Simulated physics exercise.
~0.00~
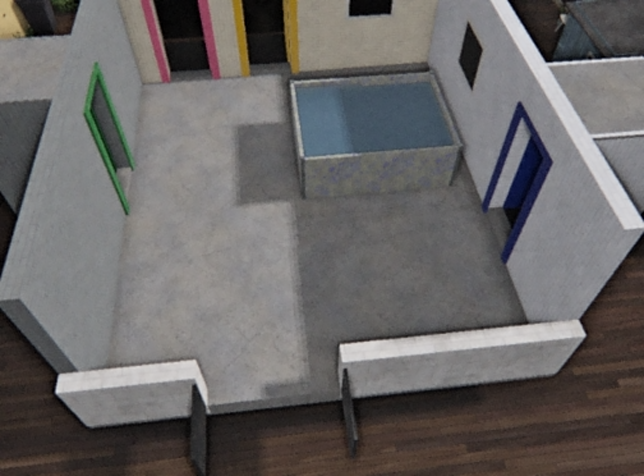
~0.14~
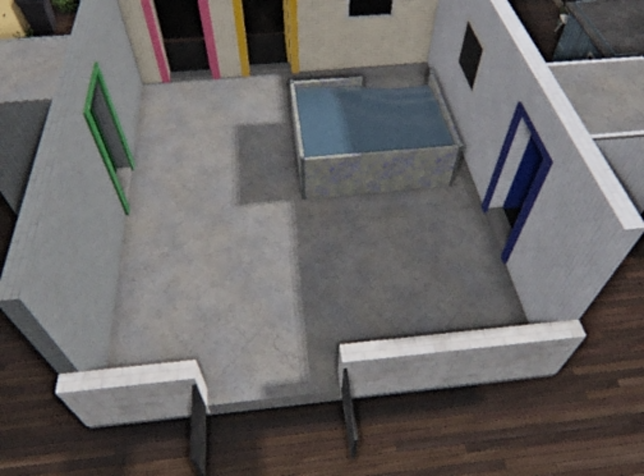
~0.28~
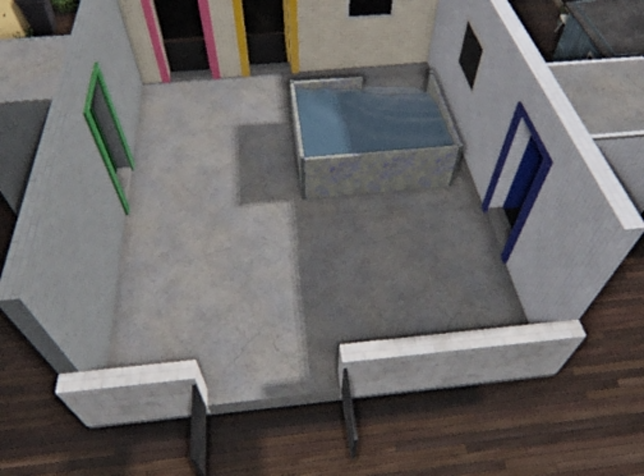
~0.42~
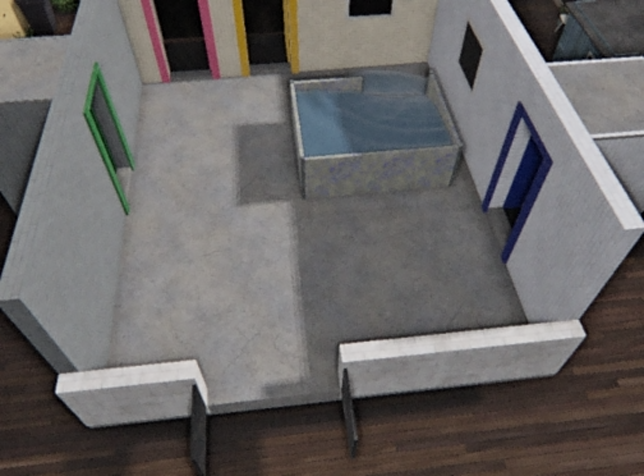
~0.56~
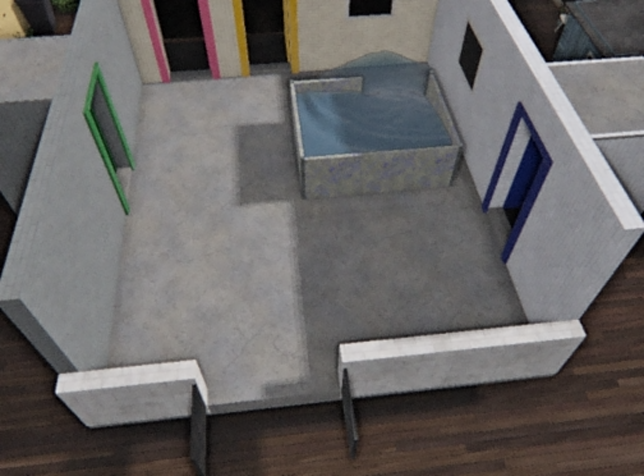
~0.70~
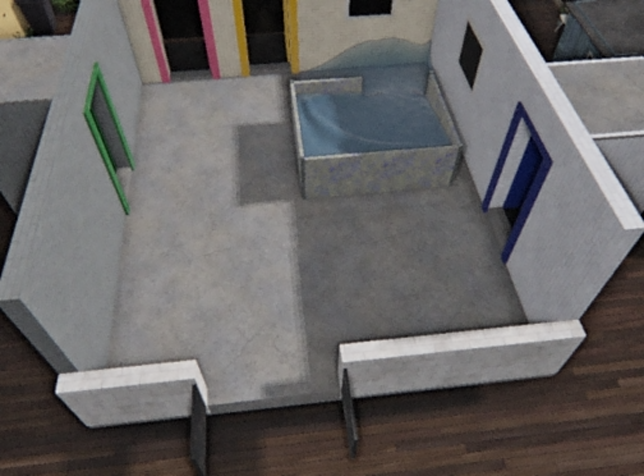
To begin with, a water tank stands full and still near the back of a walled court with colored doorways. Then a stretch of its far side is gone, and the water inside dips and ripples toward the gap before pouring out behind the tank and spreading along the back wall.
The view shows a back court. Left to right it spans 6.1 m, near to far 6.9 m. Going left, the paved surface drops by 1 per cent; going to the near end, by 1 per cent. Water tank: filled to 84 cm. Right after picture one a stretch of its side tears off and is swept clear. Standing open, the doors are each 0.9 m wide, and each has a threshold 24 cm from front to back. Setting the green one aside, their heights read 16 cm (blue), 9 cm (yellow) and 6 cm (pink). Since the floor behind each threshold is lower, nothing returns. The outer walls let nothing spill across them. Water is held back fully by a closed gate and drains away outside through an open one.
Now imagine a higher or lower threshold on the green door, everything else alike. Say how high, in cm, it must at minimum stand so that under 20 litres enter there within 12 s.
It must stand at least about 14 cm high.
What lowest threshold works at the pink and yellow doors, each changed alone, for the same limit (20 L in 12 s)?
You'd want some 14.5 cm at pink and some 9.5 cm at yellow.
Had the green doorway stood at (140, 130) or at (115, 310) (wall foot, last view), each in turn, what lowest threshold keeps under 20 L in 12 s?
Roughly 25 cm, then roughly 12.0 cm.
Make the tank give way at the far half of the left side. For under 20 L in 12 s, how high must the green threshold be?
About 27 centimetres.
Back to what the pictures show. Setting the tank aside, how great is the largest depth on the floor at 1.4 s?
About 69 cm.
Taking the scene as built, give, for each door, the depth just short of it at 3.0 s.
Lab note, depth in cm: Blue 9; green 5; yellow 13; pink 6.
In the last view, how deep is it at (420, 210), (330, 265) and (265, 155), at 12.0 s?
I'd read roughly 7, 7 and 2 cm there.
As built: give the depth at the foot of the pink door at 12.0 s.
About 9.5 centimetres.
After 1.4 s water covers 15 % of the floor, deepest (69 cm) near (421, 64); it has not reached the green door.
After 3.0 s water covers 45 % of the floor, deepest (40 cm) near (425, 96); 5 cm at the green door, 0 litres in over its 11 cm threshold.
After 12.0 s water covers 95 % of the floor, deepest (16 cm) near (104, 400); 9 cm at the green door, 45 litres in over its 11 cm threshold.
At the green door as built, the water arrived by 3.0 s and peaked near 21 cm at 3.4 s.
Run again over the same 12 s with other heights there, 31 litres in over 12.5 cm, 9 litres over 16.5 cm. The limit of 20 litres is kept from about 14 cm up.
